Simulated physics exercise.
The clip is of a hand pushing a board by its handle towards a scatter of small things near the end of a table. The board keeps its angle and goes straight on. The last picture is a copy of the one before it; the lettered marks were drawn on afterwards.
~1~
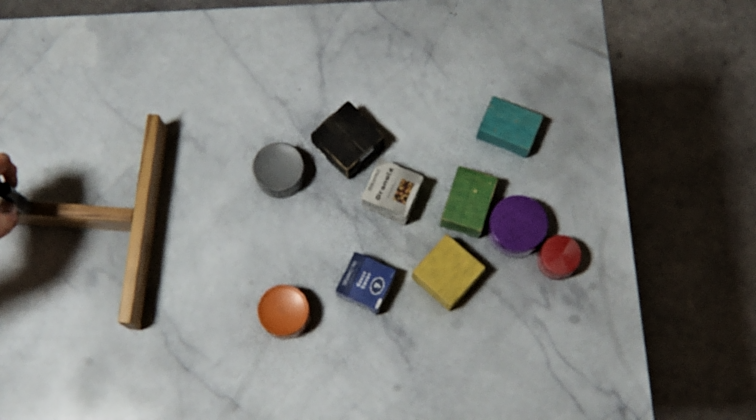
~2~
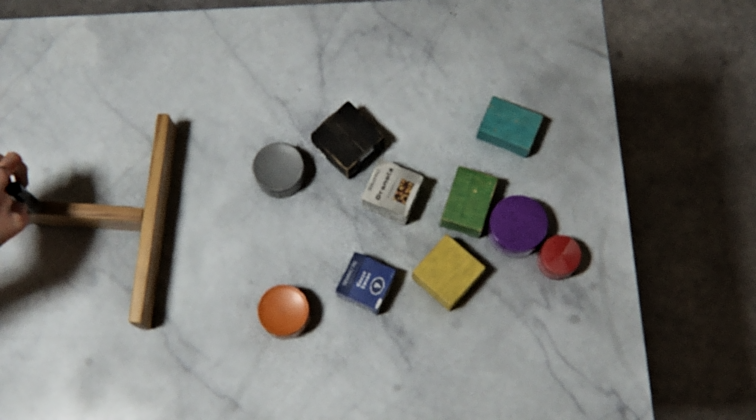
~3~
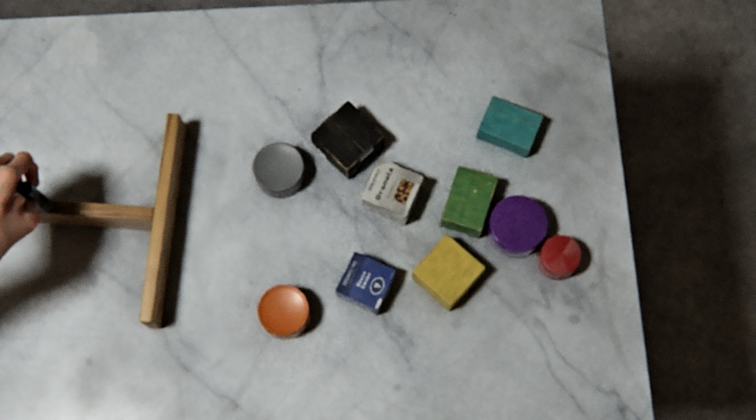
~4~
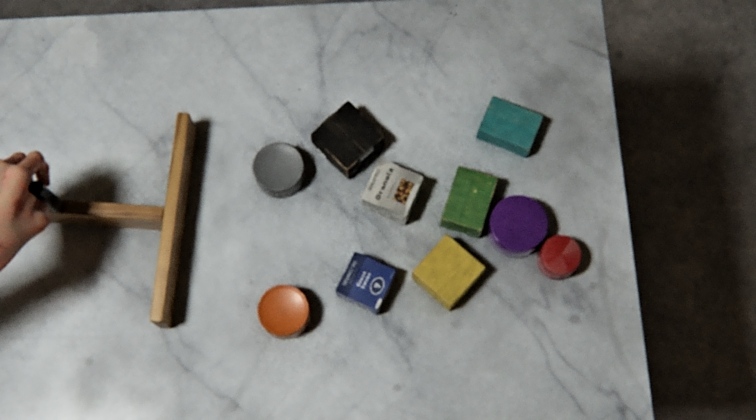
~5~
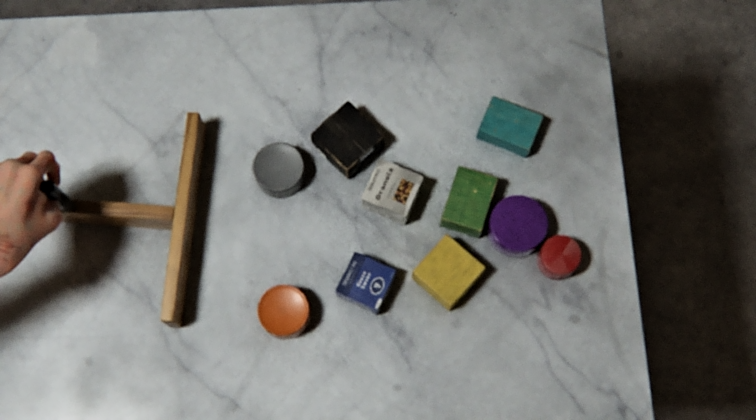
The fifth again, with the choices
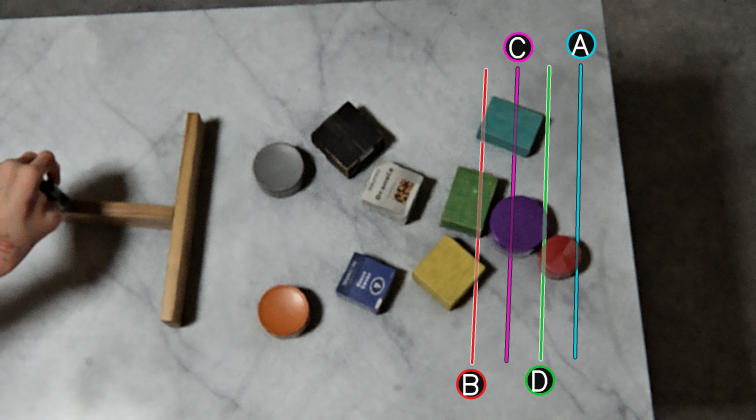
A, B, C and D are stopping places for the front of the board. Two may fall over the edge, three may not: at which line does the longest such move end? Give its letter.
No third one falls up to C.
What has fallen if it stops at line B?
The purple pot.
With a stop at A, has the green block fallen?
Yes.
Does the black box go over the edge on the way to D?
No.
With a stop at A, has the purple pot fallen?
By then, yes.
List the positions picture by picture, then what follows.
The first picture shows red tin (558, 257); green block (469, 202); orange jar (285, 312).
The second picture shows board (149, 215); blue box (366, 283).
The third picture shows board (160, 214); purple pot (517, 226).
The fourth picture shows board (170, 214); turquoise block (510, 127).
The fifth picture shows board (180, 213); yellow block (448, 273); red tin (558, 257); green block (469, 202).
On the marked copy, A at (578, 206); B at (479, 211); C at (512, 209); D at (545, 207).
Following C. Soon after the start, board (300, 207); orange jar (324, 315); black box (352, 140).
Later, board (419, 201); purple pot (597, 224); red tin (581, 271).
In the end, board (512, 196); purple pot over the edge; green block over the edge; two fallen.
As for the rest, A drops five; B is within the limit but short; D drops three.
